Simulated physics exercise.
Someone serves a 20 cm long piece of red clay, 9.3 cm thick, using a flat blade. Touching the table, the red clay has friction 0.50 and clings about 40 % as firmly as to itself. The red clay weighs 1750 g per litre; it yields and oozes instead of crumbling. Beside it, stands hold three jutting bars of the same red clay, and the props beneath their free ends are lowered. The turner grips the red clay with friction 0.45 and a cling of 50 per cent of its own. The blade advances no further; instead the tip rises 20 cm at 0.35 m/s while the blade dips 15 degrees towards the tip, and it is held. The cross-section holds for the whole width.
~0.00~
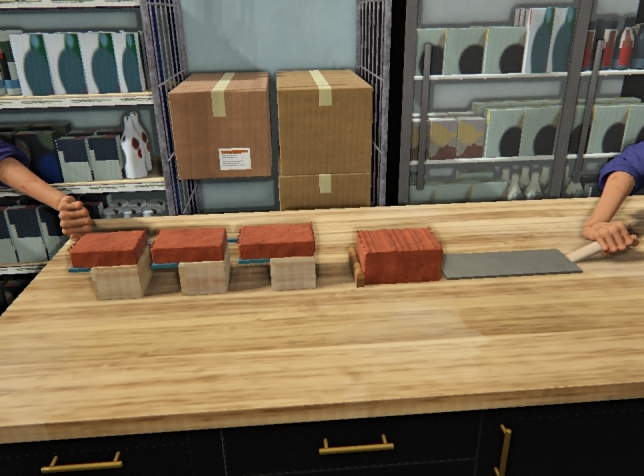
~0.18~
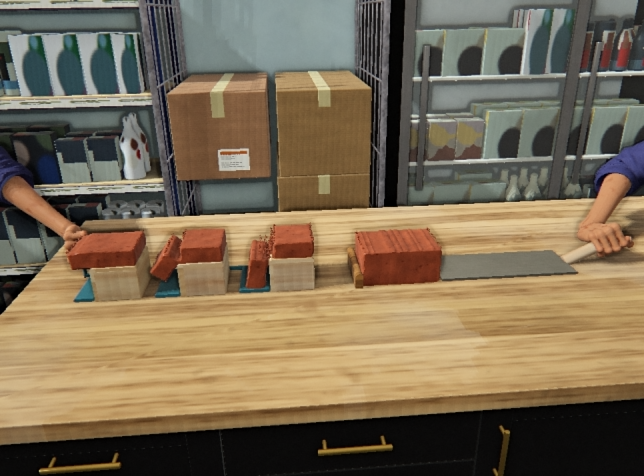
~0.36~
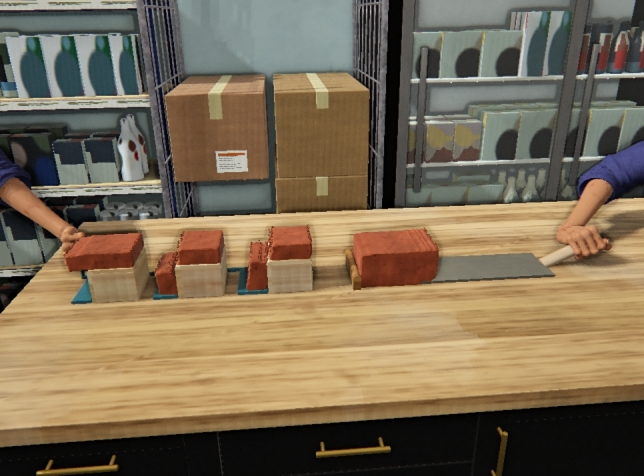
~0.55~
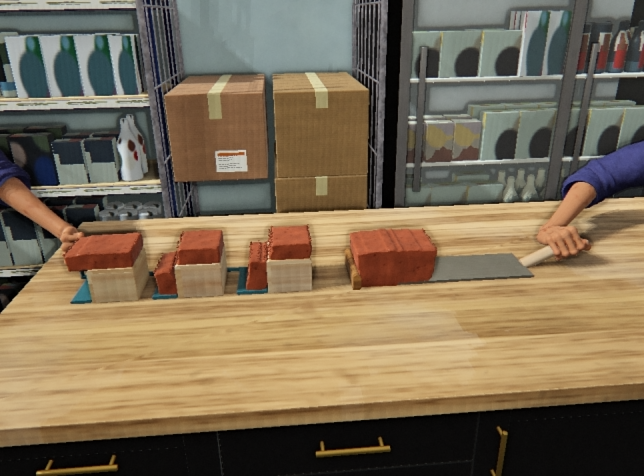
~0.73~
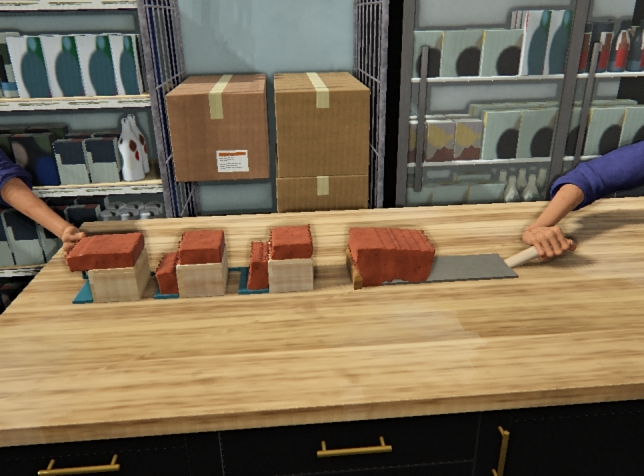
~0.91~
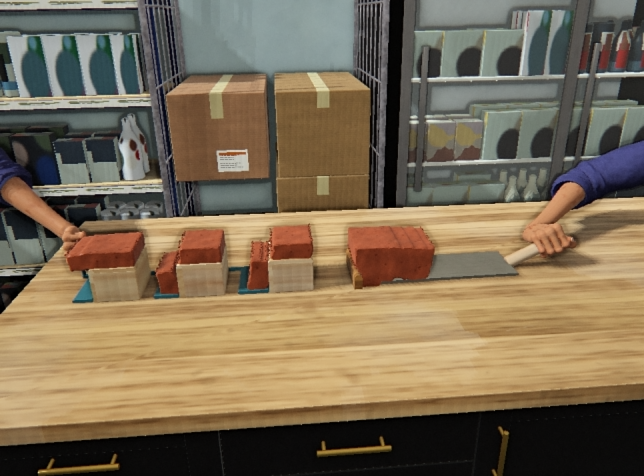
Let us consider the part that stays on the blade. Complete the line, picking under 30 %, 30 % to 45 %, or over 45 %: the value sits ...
The value sits over 45 %.
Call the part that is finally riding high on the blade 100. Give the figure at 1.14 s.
About 60 out of 100.
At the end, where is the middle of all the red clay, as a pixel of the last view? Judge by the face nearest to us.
Look around (403, 228) on the near face.
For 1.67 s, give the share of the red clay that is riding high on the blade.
50 percent.
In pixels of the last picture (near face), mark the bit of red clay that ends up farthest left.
Close to pixel (373, 272).
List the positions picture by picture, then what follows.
In the first frame, handle end of the blade at (583, 272), not yet moved; highest point of the red clay at (402, 250); the tips have sunk 0, 0, 0 (left to right).
In the second frame, handle end of the blade at (578, 274), moved 1.0 cm; highest point of the red clay at (401, 251); the tips have sunk 3 mm, 4.6 cm, 8.5 cm (left to right).
In the third frame, handle end of the blade at (555, 276), moved 6.4 cm; highest point of the red clay at (439, 250); the tips have sunk 5 mm, 8.6 cm, 8.6 cm (left to right).
In the fourth frame, handle end of the blade at (534, 277), moved 12 cm; highest point of the red clay at (400, 250); the tips have sunk 5 mm, 8.6 cm, 8.6 cm (left to right).
In the fifth frame, handle end of the blade at (518, 277), moved 16 cm; highest point of the red clay at (367, 248); the tips have sunk 6 mm, 8.6 cm, 8.6 cm (left to right).
In the sixth frame, handle end of the blade at (518, 275), moved 17 cm; highest point of the red clay at (386, 247); the tips have sunk 6 mm, 8.6 cm, 8.6 cm (left to right).
By 1.14 s, the tip is 8.4 cm up.
By 1.41 s, the tip is 18 cm up.
By 1.67 s, the tip is 20 cm up and 50 % is riding high on the blade.
By 1.94 s, the tip is 20 cm up and 50 % is riding high on the blade.
By 2.20 s, at the end, the tip is 20 cm up and 50 % is riding high on the blade.
